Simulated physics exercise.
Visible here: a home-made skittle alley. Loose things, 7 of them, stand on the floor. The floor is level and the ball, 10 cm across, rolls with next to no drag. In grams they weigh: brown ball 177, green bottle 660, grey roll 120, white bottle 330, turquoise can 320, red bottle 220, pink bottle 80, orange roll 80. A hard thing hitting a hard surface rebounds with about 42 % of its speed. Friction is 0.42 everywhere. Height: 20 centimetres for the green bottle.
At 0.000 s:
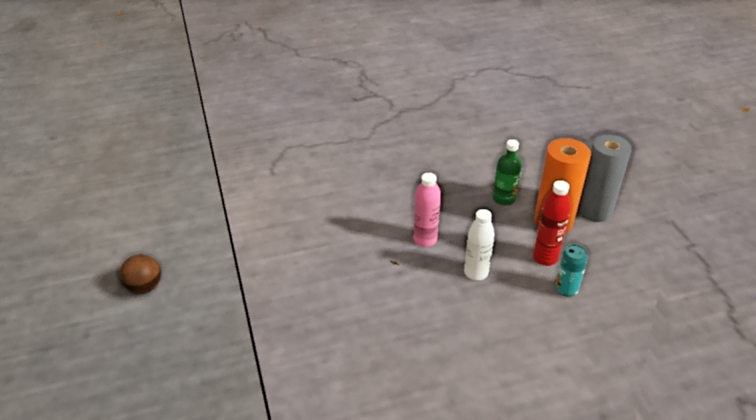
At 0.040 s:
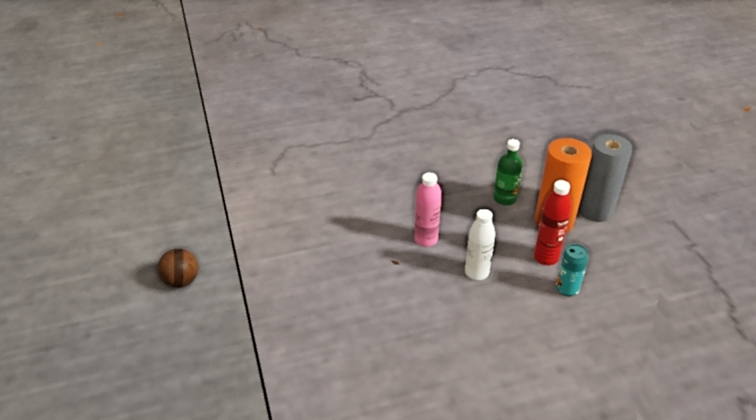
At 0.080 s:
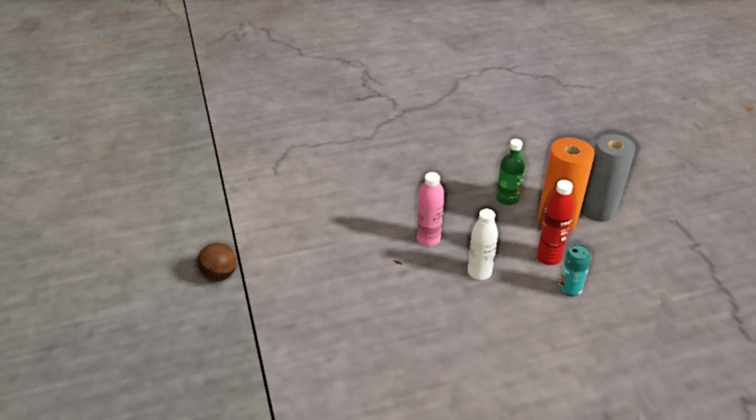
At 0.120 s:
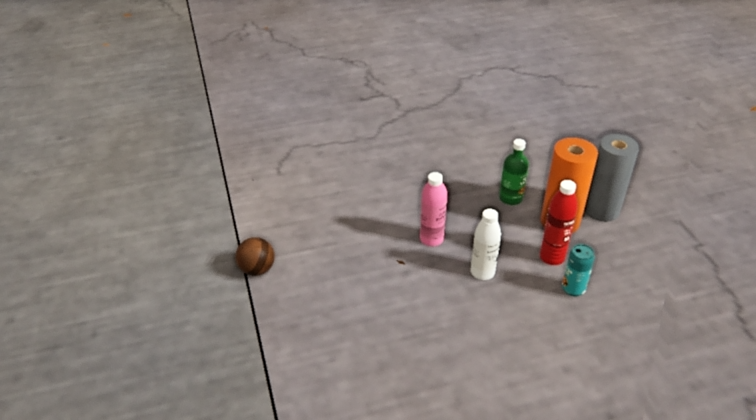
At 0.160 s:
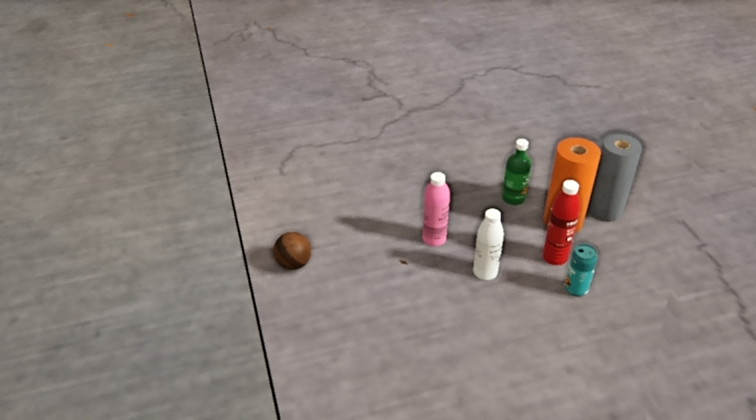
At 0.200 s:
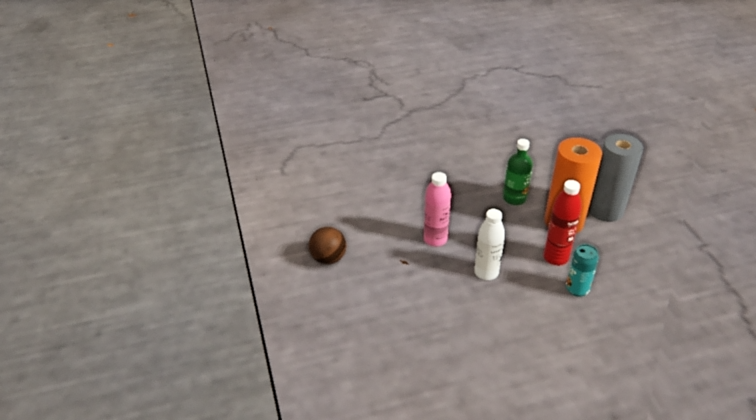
A brown ball rolls rightward across the grey floor toward standing bottles, a can and rolls.
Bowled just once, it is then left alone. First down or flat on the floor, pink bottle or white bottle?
It is the former of the two.
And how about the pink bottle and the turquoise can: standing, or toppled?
Here's how it ends: The pink bottle comes down, and the turquoise can never goes down.
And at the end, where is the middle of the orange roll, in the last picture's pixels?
(609, 198), roughly.
After 0.50 s, 93 cm rolled; brown ball near (496, 227); pink bottle on its side near (535, 202); orange roll leaning 4°.
After 0.90 s, 113 cm rolled; brown ball near (563, 214); pink bottle on its side near (581, 189); orange roll leaning 7°; grey roll leaning 8°.
At rest (4.0 s), tipped over on the floor, pink bottle; not toppled but over 8 cm from the start, orange roll; the other 5 in place, give or take 8 cm. Seen from the same camera at the end, pink bottle near (566, 179), white bottle near (490, 244). Pink bottle went at 0.38 s; white bottle was never lost.
